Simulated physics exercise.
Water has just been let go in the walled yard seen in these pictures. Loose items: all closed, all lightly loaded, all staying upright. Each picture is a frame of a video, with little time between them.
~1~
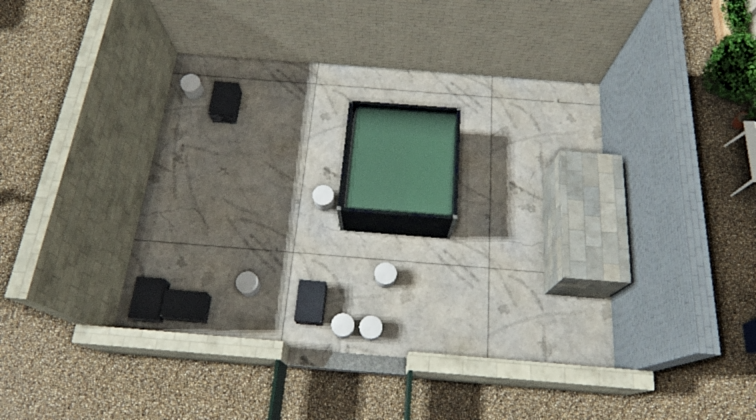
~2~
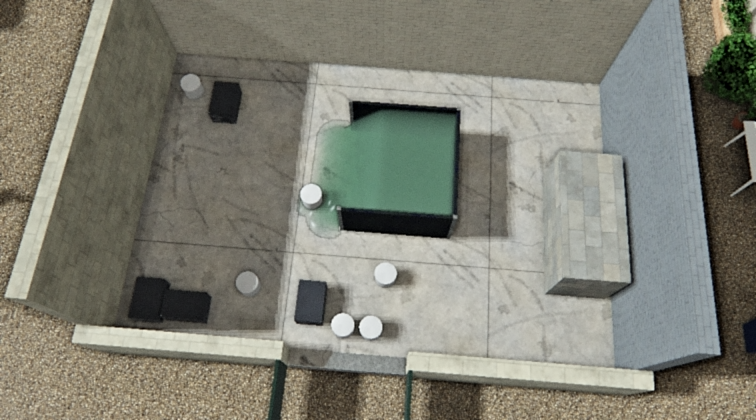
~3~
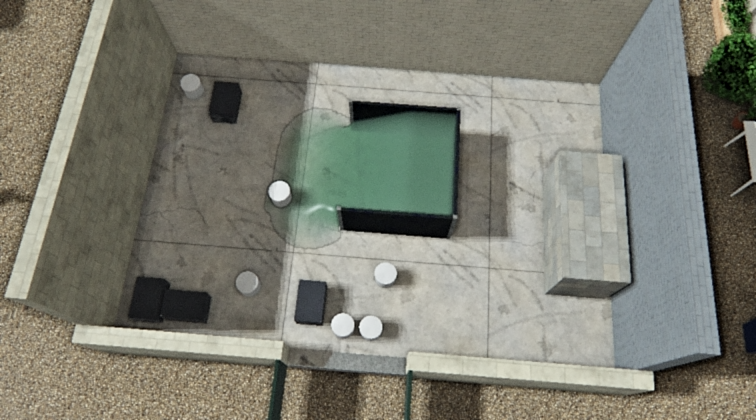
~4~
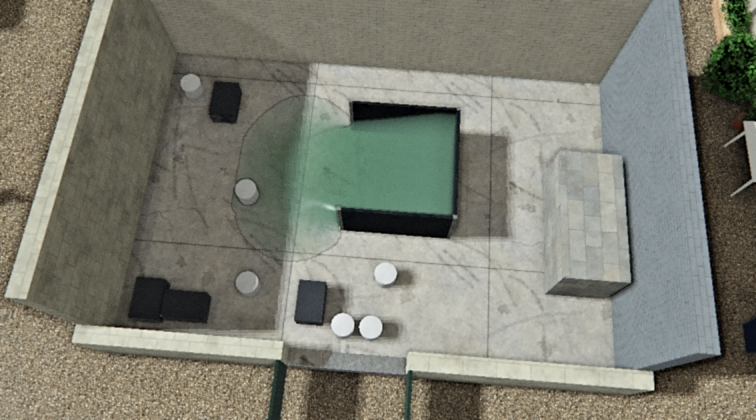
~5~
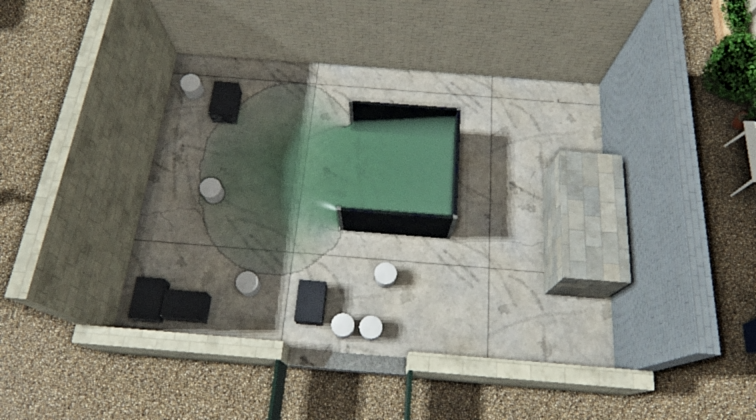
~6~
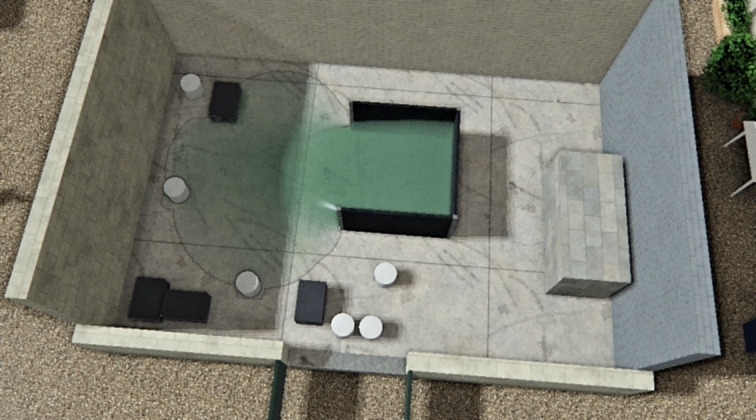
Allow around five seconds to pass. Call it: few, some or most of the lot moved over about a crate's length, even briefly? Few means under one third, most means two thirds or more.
Most.
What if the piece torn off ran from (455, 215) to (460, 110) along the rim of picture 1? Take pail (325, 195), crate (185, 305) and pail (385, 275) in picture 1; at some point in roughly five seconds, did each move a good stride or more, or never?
Each in turn, never travels that far, never travels that far, ends up that far off.
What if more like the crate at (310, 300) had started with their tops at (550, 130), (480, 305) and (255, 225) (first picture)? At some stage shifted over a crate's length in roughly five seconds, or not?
Results - 1: Doesn't go far; 2: Doesn't go far; 3: Ends up far away.
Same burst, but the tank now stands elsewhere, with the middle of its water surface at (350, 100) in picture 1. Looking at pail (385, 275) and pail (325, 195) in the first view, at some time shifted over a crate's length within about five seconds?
Lab note, in listed order: Full stretch covered; full stretch not covered.
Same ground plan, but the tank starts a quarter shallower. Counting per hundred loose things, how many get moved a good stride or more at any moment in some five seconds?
Near 90 % of the lot.
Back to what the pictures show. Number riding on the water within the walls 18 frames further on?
That makes 5.
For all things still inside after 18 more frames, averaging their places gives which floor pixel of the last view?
Average floor point: Approx. (297, 254).
A moment on, 1 of 10 are well off their spots; 1 afloat.
Next, 4 of 10 are well off their spots; 6 afloat.
Later, 6 of 10 are well off their spots; 5 afloat.
In the end, 10 of 10 are well off their spots, and 10 have been at some point; 5 afloat.
